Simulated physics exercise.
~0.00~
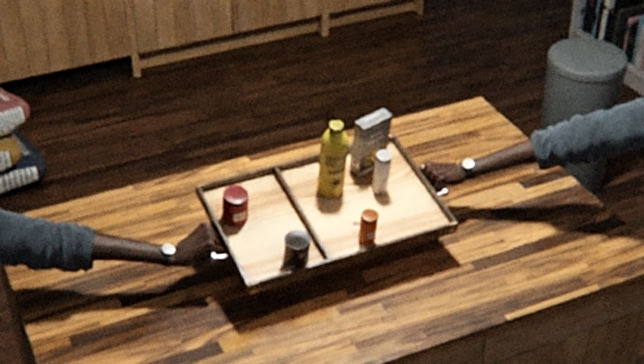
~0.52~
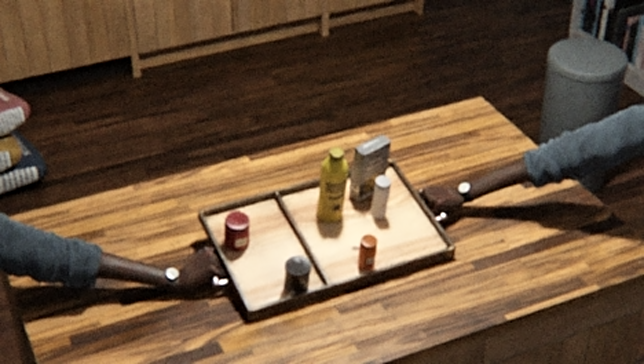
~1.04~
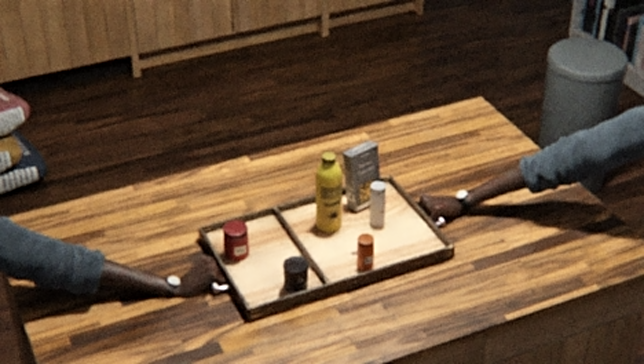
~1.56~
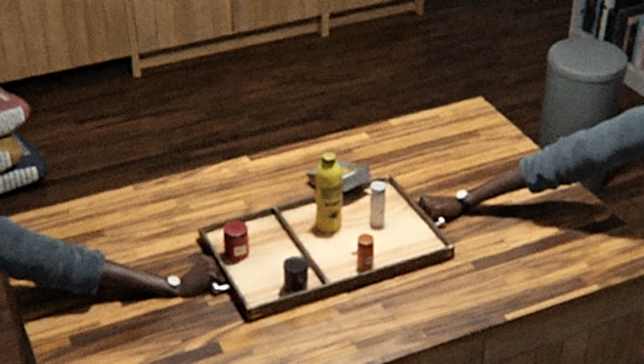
A tall grey packet toppled onto its side behind the yellow bottle just after two hands lowered a tilted wooden tray flat onto the table, while the bottle, red jar, black tin and two shakers stayed standing.
